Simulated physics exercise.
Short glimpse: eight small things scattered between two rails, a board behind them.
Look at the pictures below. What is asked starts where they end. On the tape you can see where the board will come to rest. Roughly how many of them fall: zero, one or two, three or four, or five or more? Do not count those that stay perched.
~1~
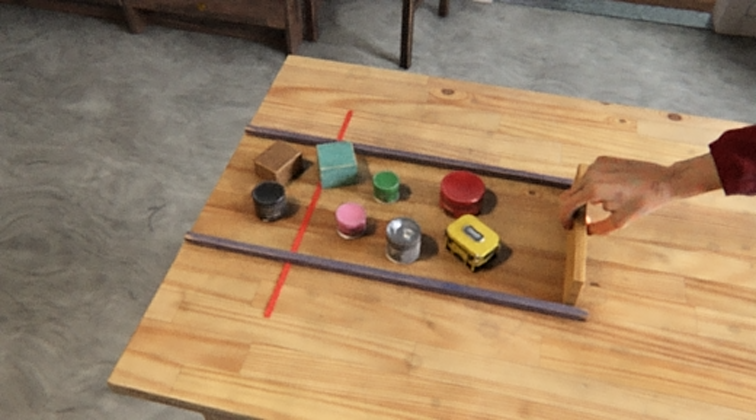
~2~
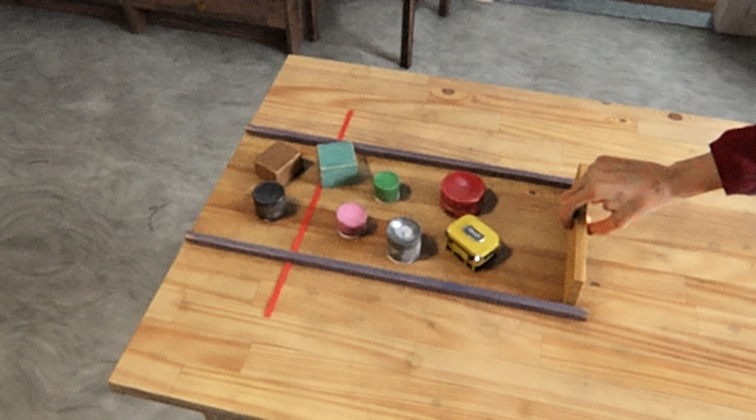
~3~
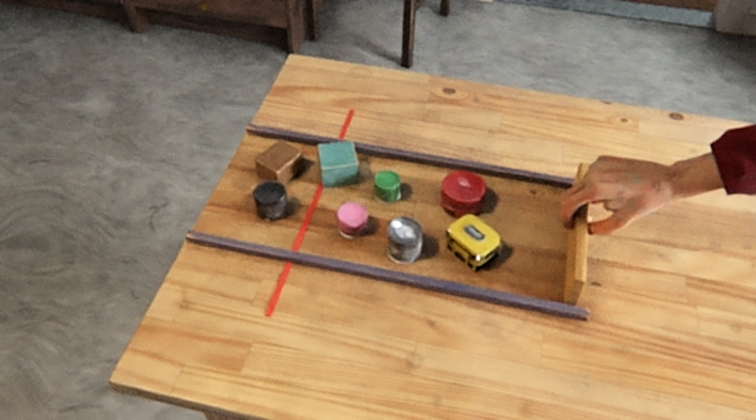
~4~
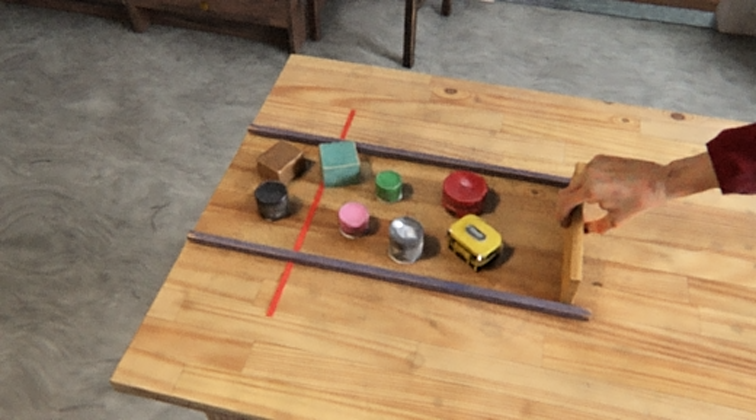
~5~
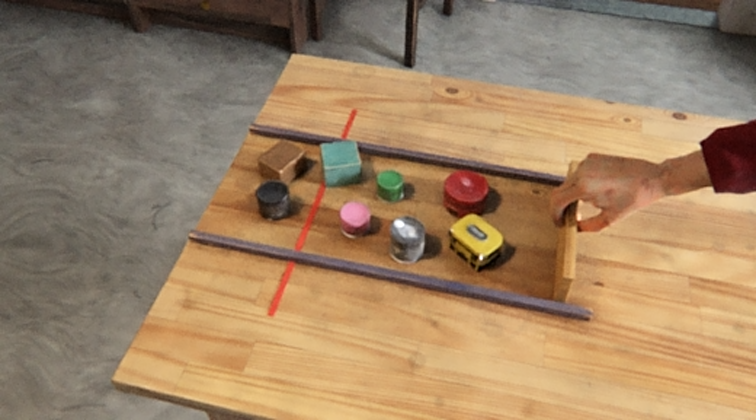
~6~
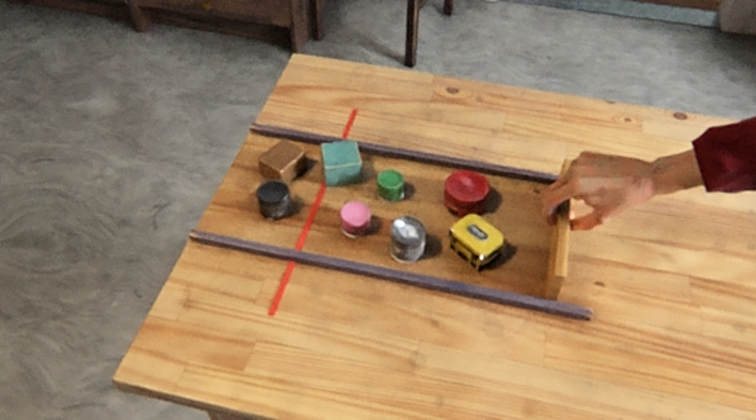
Zero.
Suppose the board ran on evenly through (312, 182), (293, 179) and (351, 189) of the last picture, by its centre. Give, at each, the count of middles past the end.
In order, that gives 0, then 1, then 0.
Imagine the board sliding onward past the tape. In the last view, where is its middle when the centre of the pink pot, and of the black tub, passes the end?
The middle is at (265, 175) when it's the pink pot, and at (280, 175) when it's the black tub.
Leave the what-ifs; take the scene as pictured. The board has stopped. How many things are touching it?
The count is 3.
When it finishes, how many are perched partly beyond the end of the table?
Number: 1.
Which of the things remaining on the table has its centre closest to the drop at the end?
The brown block winds up nearest.
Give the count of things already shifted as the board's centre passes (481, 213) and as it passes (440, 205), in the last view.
The first count is 2, and then it's 4.
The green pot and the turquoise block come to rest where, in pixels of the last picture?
First (274, 179), then (283, 146).
Early on, none off yet; brown block at rest near (283, 163); black tub at rest near (274, 200); turquoise block at rest near (341, 164).
A while later, none off yet; brown block at rest near (283, 163); black tub at rest near (274, 200); turquoise block moving near (334, 161).
Finally, the number that fall off is zero.
